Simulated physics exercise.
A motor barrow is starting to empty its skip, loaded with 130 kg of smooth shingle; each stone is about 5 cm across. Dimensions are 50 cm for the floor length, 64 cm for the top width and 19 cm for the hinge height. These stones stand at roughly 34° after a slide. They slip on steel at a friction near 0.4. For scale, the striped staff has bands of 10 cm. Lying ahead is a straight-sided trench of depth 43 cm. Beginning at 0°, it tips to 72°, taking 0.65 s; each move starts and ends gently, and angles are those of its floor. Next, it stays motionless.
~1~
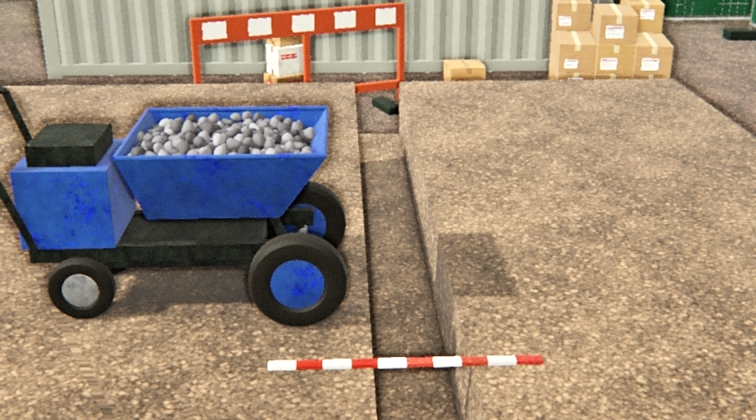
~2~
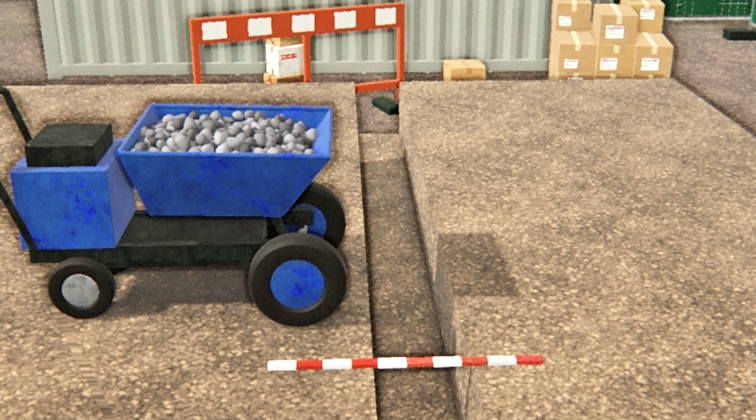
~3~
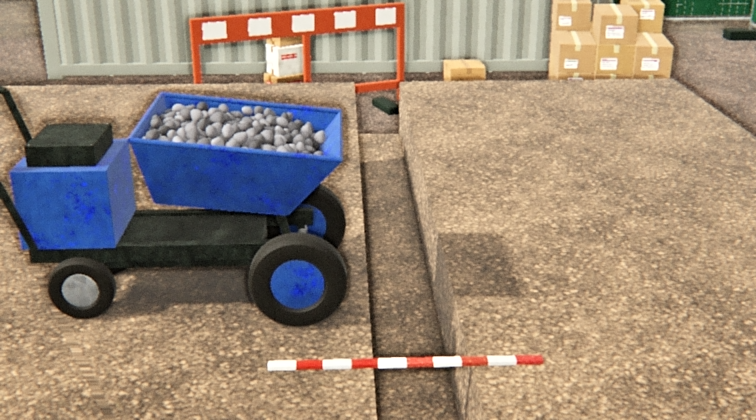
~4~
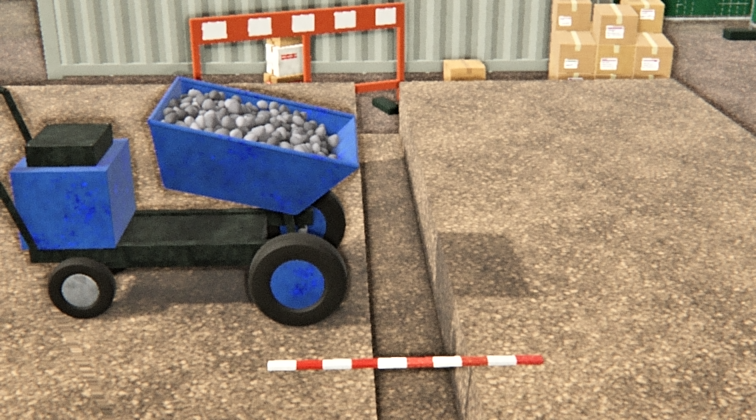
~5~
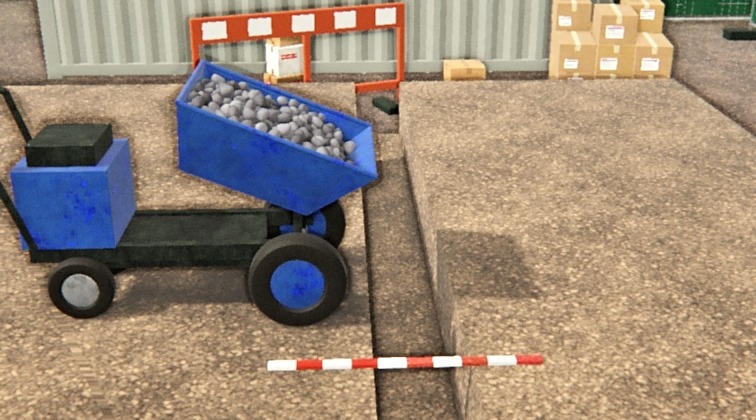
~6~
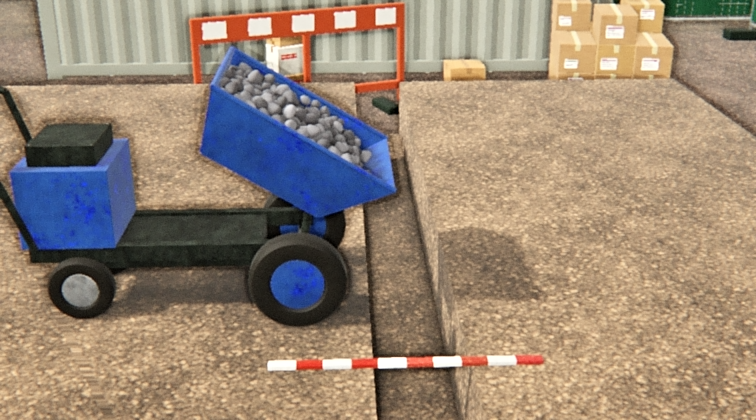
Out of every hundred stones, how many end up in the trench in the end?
Around 18 in every hundred.
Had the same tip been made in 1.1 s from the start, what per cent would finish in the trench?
Then roughly 30 percent.
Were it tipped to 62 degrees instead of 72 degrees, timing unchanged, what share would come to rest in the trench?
About 30%.
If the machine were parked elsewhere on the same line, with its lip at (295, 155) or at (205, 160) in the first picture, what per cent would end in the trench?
About 40 per cent from the first spot, about 90 from the second.
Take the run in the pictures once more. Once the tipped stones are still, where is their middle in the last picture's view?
Their middle ends up near (526, 282).
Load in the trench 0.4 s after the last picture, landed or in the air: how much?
Roughly 5% by that time.
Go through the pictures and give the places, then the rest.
In the first frame, the skip is at 0°, its lip at (326, 156); the top of the load is at (202, 125).
In the second frame, the skip is at 2°, its lip at (330, 157); the top of the load is at (204, 122).
In the third frame, the skip is at 6°, its lip at (341, 160); the top of the load is at (205, 113).
In the fourth frame, lip at (358, 167), floor tilted 14°, highest stones at (205, 102).
In the fifth frame, lip at (377, 177), floor tilted 22°, highest stones at (222, 88).
In the sixth frame, the skip is at 32°, its lip at (395, 191); the top of the load is at (241, 78).
Then, 0.2 s after the last picture the floor is at 61°, 100 % in the skip; the foremost stones are at (423, 209).
Then, 0.4 s after the last picture the floor is at 72°, 52 % in the skip, 3 % in the trench, 45 % past the trench; the foremost stones are at (542, 280).
Then, 0.8 s after the last picture the floor is at 72°, 11 % in the skip, 7 % in the trench, 83 % past the trench; the foremost stones are at (740, 272).
Then, 2.8 s after the last picture the floor is at 72°, 0 % in the skip, 18 % in the trench, 82 % past the trench; the foremost stones are past the picture's edge.
